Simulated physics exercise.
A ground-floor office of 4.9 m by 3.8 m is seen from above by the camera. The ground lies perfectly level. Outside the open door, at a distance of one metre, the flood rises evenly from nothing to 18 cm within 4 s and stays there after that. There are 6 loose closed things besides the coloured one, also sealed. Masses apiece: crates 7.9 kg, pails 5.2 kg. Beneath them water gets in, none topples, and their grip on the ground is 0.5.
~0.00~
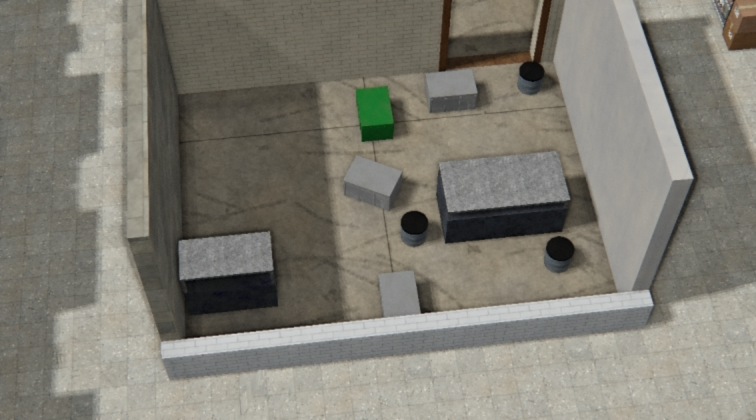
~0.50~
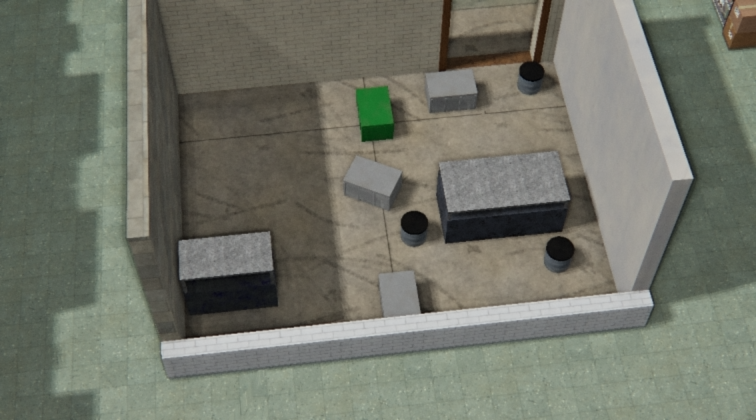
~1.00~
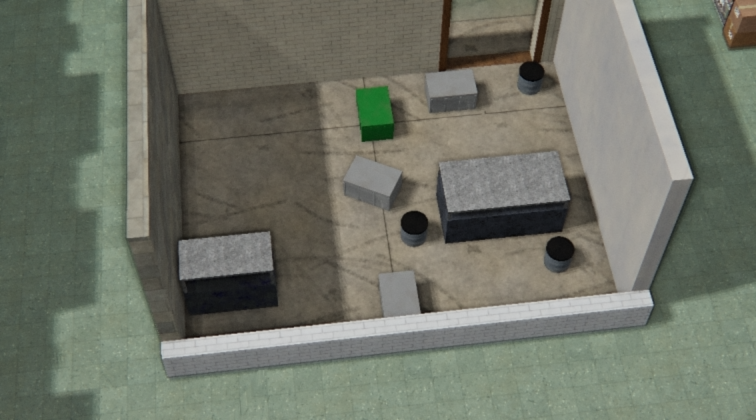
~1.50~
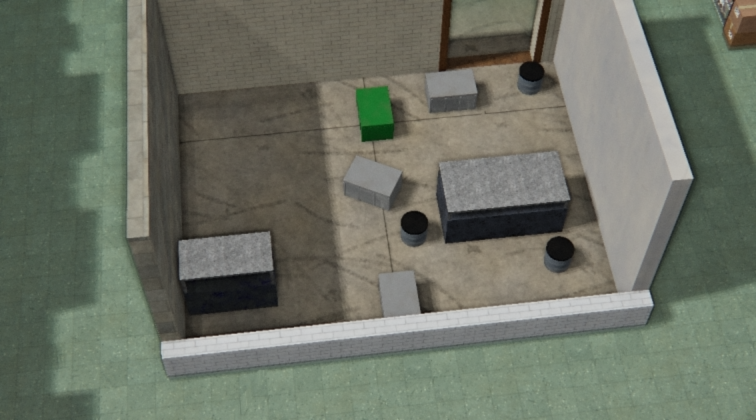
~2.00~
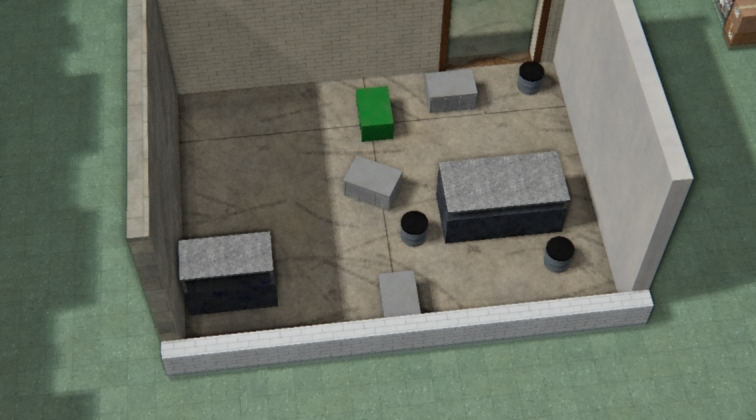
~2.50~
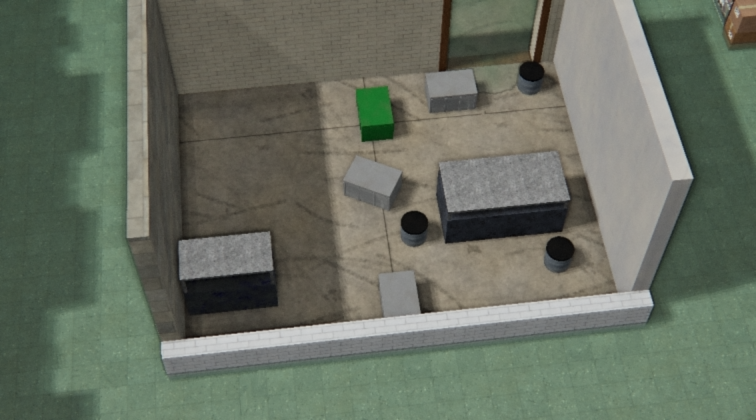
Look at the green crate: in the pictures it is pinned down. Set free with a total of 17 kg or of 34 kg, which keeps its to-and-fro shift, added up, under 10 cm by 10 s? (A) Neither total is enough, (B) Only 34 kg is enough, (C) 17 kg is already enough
The answer is C.
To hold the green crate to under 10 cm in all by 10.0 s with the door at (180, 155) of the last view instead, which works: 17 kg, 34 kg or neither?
Note: Only the heavier mass keeps it.
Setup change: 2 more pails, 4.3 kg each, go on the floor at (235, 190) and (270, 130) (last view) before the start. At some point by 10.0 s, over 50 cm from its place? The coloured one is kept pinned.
In the order given, within the mark and then within the mark.
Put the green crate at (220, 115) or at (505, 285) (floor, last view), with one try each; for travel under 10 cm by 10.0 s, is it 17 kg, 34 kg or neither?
First try both suffice, second try the heavier suffices.
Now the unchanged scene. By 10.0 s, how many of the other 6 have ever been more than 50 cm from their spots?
I make it 4.
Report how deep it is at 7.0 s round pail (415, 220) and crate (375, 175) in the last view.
Some 1 cm at the first, some 2 cm at the second.
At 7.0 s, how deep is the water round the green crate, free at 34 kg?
Close to 2 cm deep.
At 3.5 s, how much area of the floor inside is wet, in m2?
About 1.5 m2.
After 3.5 s the green crate would be 0 cm from its start with 17 kg and 0 cm from its start with 34 kg; 0 cm of water round it then.
After 4.5 s the green crate would be 0 cm from its start with 17 kg and 0 cm from its start with 34 kg; 0 cm of water round it then.
After 7.0 s the green crate would be 0 cm from its start with 17 kg and 0 cm from its start with 34 kg; 2 cm of water round it then.
After 10.0 s the green crate would be 0 cm from its start with 17 kg and 0 cm from its start with 34 kg; 3 cm of water round it then.
